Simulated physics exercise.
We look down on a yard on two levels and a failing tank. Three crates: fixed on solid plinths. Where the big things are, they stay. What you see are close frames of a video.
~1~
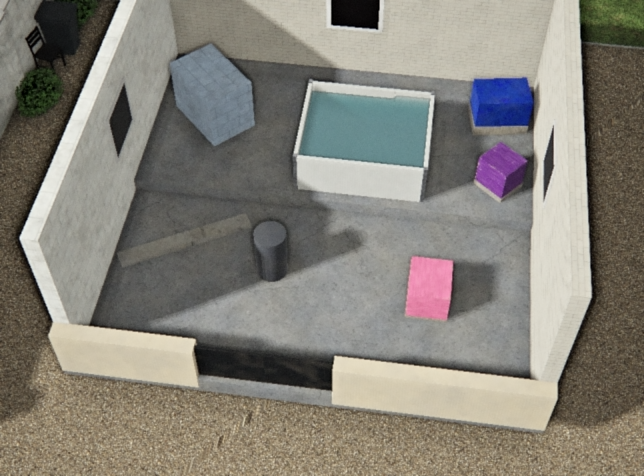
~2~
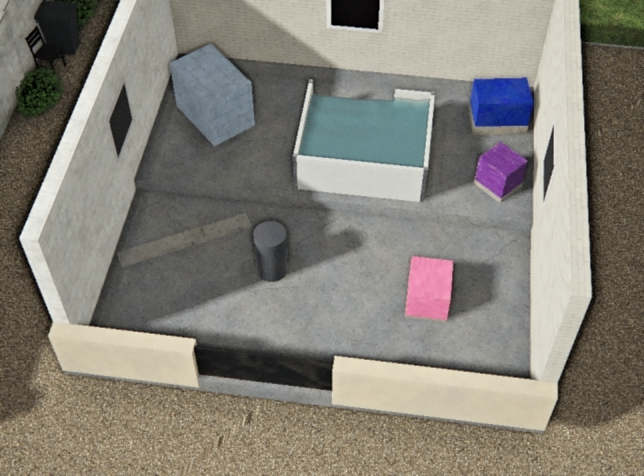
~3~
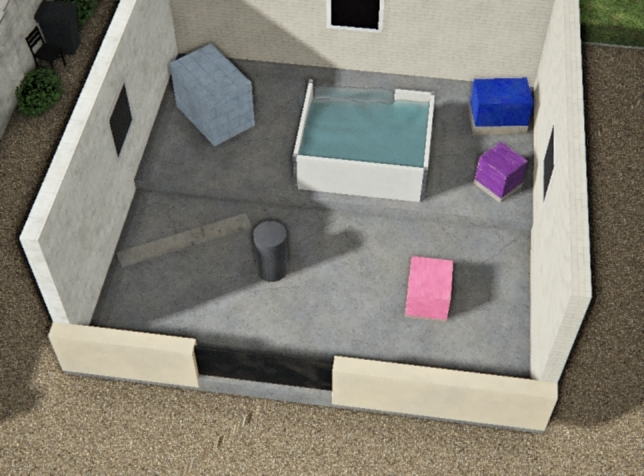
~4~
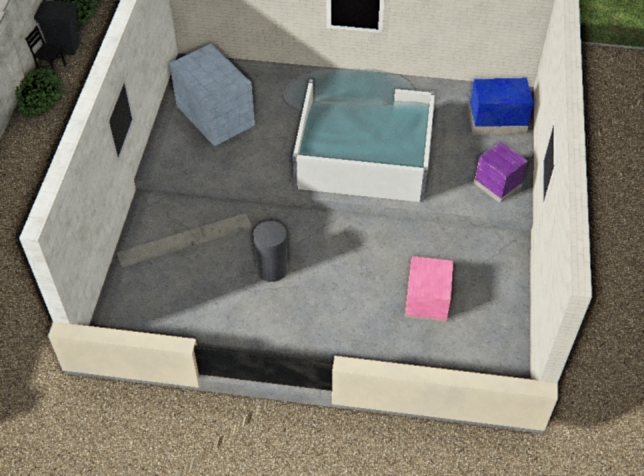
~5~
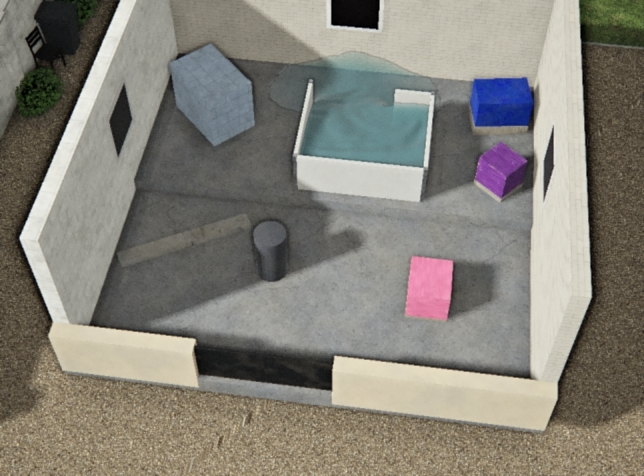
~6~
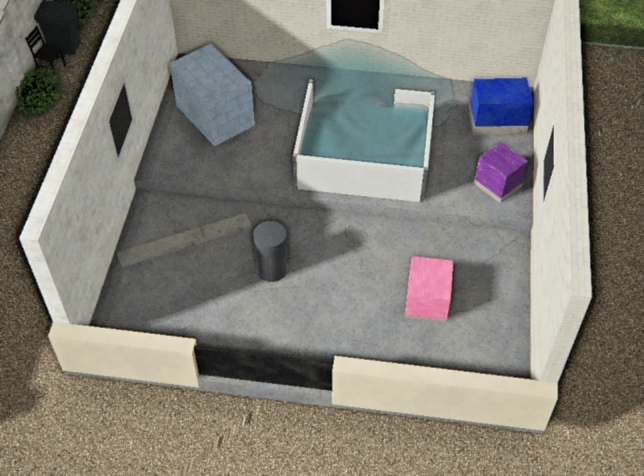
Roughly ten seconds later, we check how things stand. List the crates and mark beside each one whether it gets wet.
Pink crate - gets wet; blue crate - gets wet; purple crate - gets wet.
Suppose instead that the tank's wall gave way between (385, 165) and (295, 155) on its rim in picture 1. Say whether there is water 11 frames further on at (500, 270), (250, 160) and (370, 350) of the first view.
The first point is unwetted, the second unwetted, the third swamped.
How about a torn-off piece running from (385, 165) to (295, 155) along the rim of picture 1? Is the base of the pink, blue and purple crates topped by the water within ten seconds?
Result: Pink crate is swamped; blue crate is not reached; purple crate is not reached.
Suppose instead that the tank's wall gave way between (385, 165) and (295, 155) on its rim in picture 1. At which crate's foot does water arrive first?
My pick is the pink crate.
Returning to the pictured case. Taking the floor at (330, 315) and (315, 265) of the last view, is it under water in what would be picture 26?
Taking the two points in turn, the first is spared and the second is spared.
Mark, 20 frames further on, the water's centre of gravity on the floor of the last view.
At about (341, 116).
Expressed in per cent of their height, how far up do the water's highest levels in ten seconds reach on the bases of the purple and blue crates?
Around 170 in a hundred for the first and 150 in a hundred for the second.
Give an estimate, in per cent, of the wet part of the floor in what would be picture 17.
It should be close to 25 %.
A moment on, water covers 15 % of the floor; the pink crate not reached, the blue crate water round its plinth, the purple crate not reached.
Next, water covers 25 % of the floor; the pink crate not reached, the blue crate water round its plinth, the purple crate not reached.
Then, water covers 45 % of the floor; the pink crate not reached, the blue crate water round its plinth, the purple crate water round its plinth.
Later, water covers 75 % of the floor; the pink crate water round its plinth, the blue crate water round its plinth, the purple crate water round its plinth.
In the end, water covers 95 % of the floor; the pink crate was topped, the blue crate was topped, the purple crate was topped.
